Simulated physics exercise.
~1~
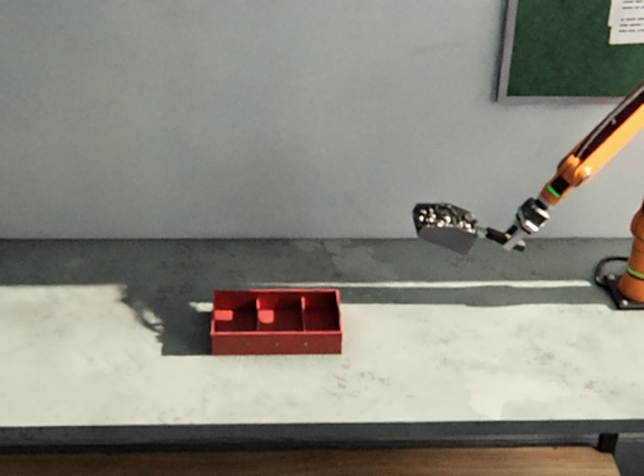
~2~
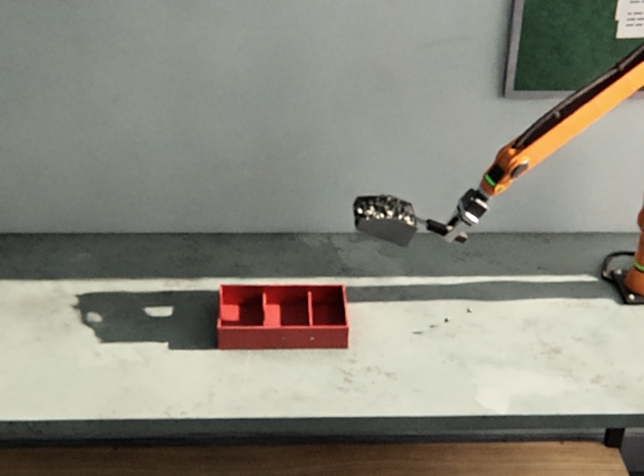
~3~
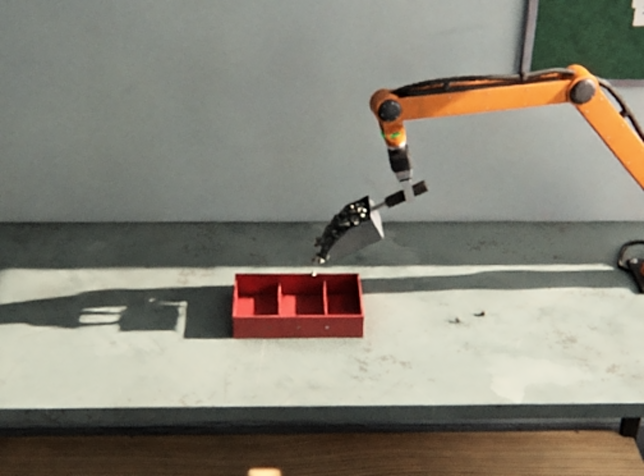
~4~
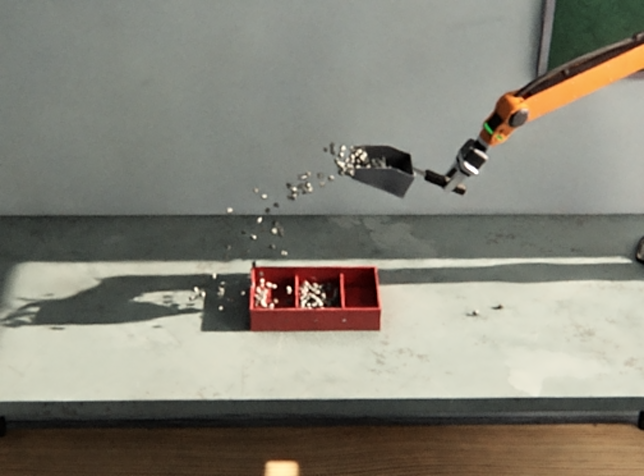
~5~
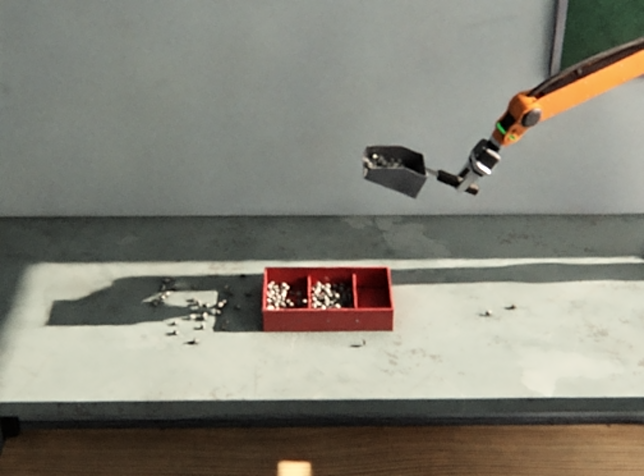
An orange robot arm swings a scoop of pebbles left, spilling them into two parts of a red box and onto the table.
